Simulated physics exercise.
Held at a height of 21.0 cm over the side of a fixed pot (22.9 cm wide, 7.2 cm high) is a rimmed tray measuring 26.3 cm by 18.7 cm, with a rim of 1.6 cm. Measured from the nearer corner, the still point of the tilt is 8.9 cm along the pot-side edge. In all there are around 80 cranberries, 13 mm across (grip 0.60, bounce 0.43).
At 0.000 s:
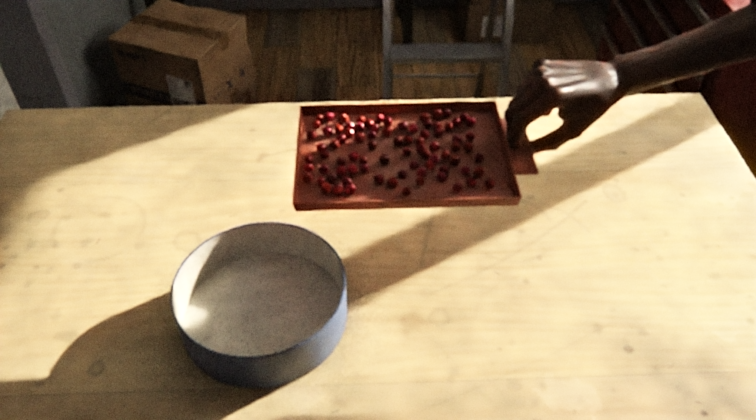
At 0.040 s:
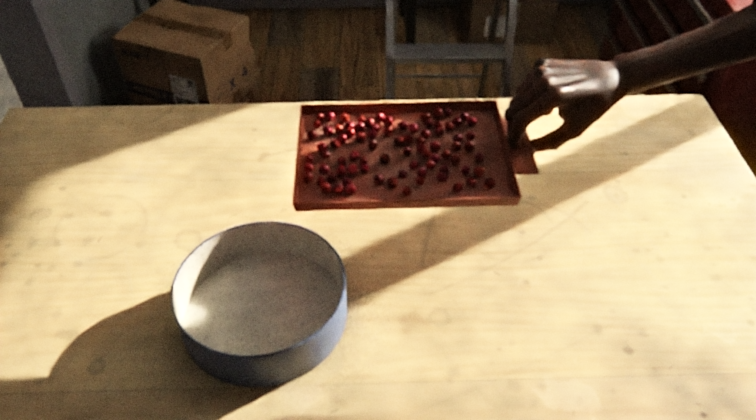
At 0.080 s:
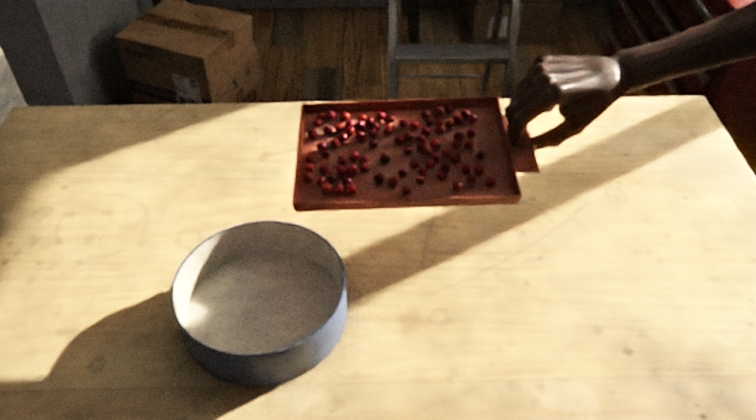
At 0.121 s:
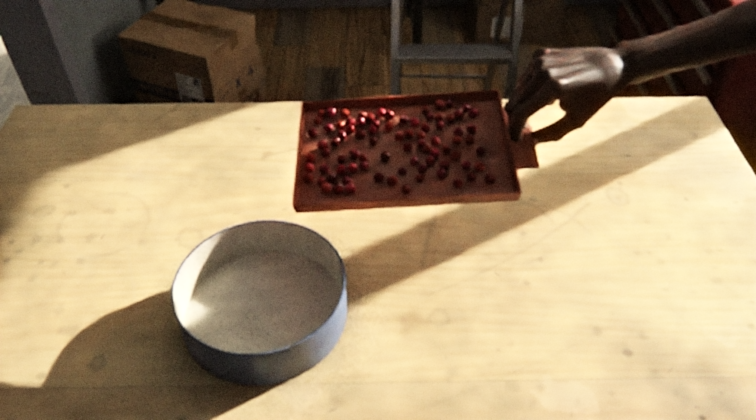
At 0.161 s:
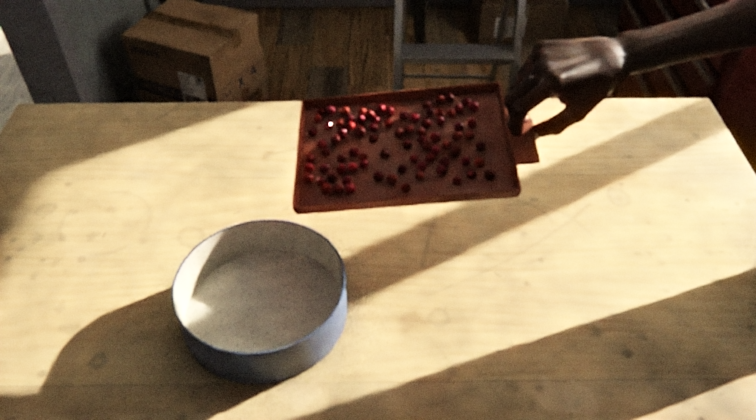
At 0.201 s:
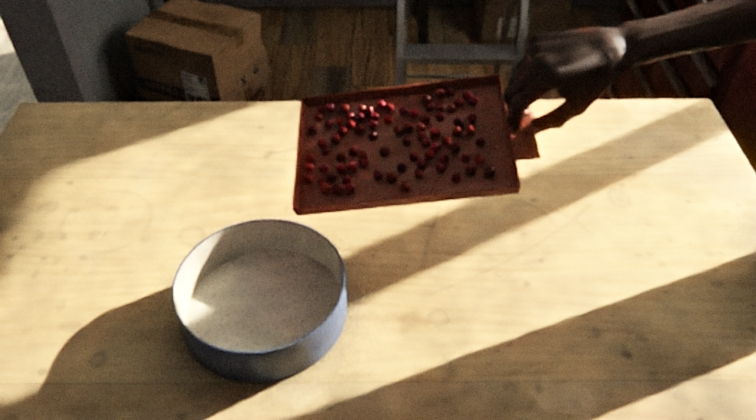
Hand raising the right side of a red tray of cranberries slightly on a wooden table, round pot sitting in front.
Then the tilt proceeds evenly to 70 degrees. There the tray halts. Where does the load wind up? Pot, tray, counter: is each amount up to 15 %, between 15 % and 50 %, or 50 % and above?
Pot: Up to 15 %; left on the tray: 50 % and above; counter: Up to 15 %.
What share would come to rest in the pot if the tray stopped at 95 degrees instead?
Around 90 %, I reckon.
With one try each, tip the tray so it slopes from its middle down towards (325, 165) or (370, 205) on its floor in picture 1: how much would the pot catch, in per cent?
That would be close to 10 per cent, then close to 5 per cent.
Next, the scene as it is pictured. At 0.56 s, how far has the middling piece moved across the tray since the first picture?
7 cm.
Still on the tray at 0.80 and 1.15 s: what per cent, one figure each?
About 100, 95.
After 0.56 s, tilt 40 degrees; the tray holds 100 %, the pot 0 %.
Then, at 0.80 s, tilt 59 degrees; the tray holds 100 %, the pot 0 %.
After 1.15 s, tilt 70 degrees; the tray holds 95 %, the pot 5 %.
In the end, at 1.8 s, pot 5 %, tray 95 %, counter 0 %.
